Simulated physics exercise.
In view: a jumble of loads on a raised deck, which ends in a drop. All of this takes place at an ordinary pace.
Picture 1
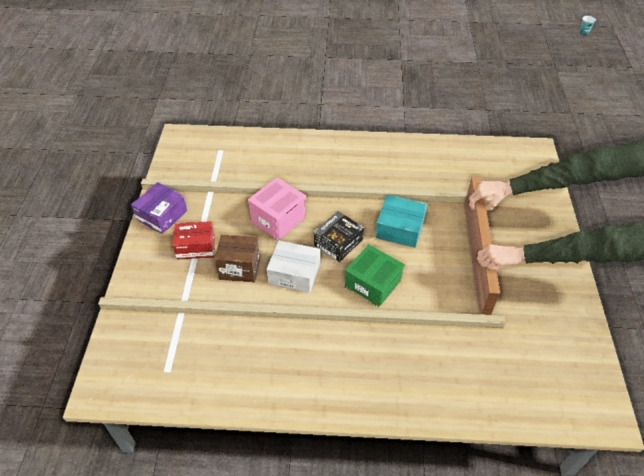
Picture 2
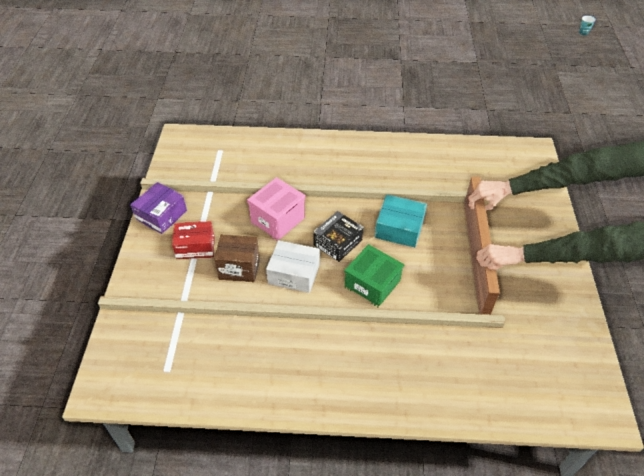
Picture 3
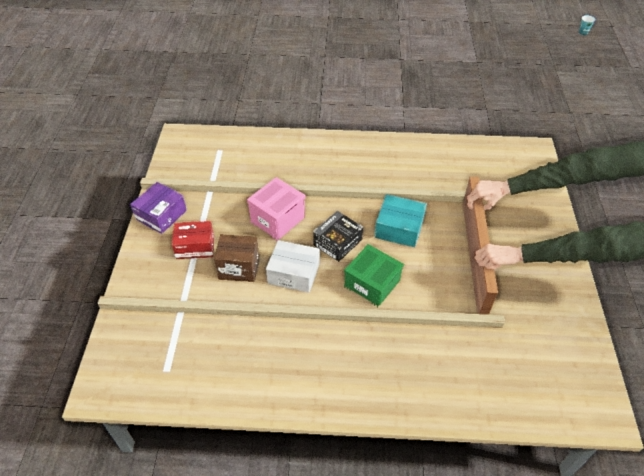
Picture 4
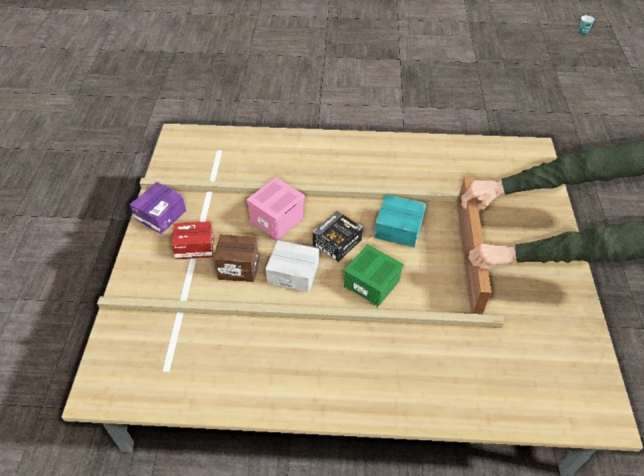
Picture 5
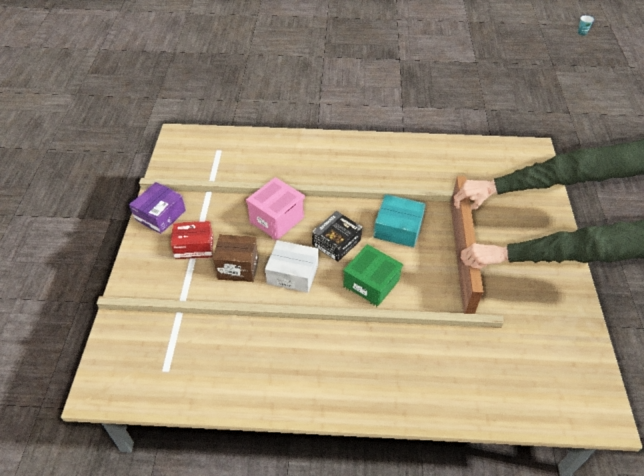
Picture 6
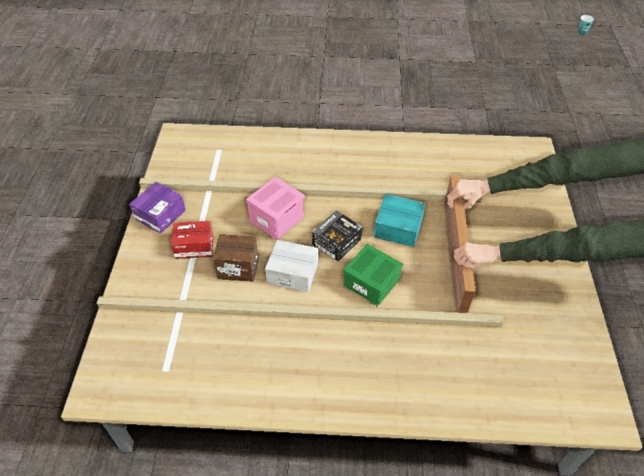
A wooden plank, held upright by two hands in green sleeves, stayed nearly still and then slid slightly left across the table, while the colourful boxes between the rails stayed put.
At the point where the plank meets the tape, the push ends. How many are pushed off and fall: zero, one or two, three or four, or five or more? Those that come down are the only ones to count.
Honestly, the ones lost over the side add up to three, maybe four.
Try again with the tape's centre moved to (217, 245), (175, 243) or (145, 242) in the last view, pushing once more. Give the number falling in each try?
In order: 2, 6 and 6.
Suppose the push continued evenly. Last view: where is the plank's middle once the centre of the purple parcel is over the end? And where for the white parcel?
Roughly (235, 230); roughly (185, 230).
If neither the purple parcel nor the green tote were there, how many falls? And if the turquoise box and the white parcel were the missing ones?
Tally of falls: 1 for the first try, 1 for the second.
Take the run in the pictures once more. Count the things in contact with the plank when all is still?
2 of them.
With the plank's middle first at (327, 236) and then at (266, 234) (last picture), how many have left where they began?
Tally: First 7; then 8.
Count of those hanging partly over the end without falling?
The figure is 3.
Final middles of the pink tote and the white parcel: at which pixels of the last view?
I'd put one close to (143, 192) and the other close to (122, 265).
Soon after, none off yet; purple parcel at rest near (158, 207); red parcel at rest near (193, 240); brown parcel at rest near (237, 258).
Then, none off yet; purple parcel moved a little near (155, 204); red parcel moved about its own width near (160, 235); brown parcel moved well along near (173, 262).
By the end, the number that fall off is three or four; fallen, brown parcel, red parcel and purple parcel.
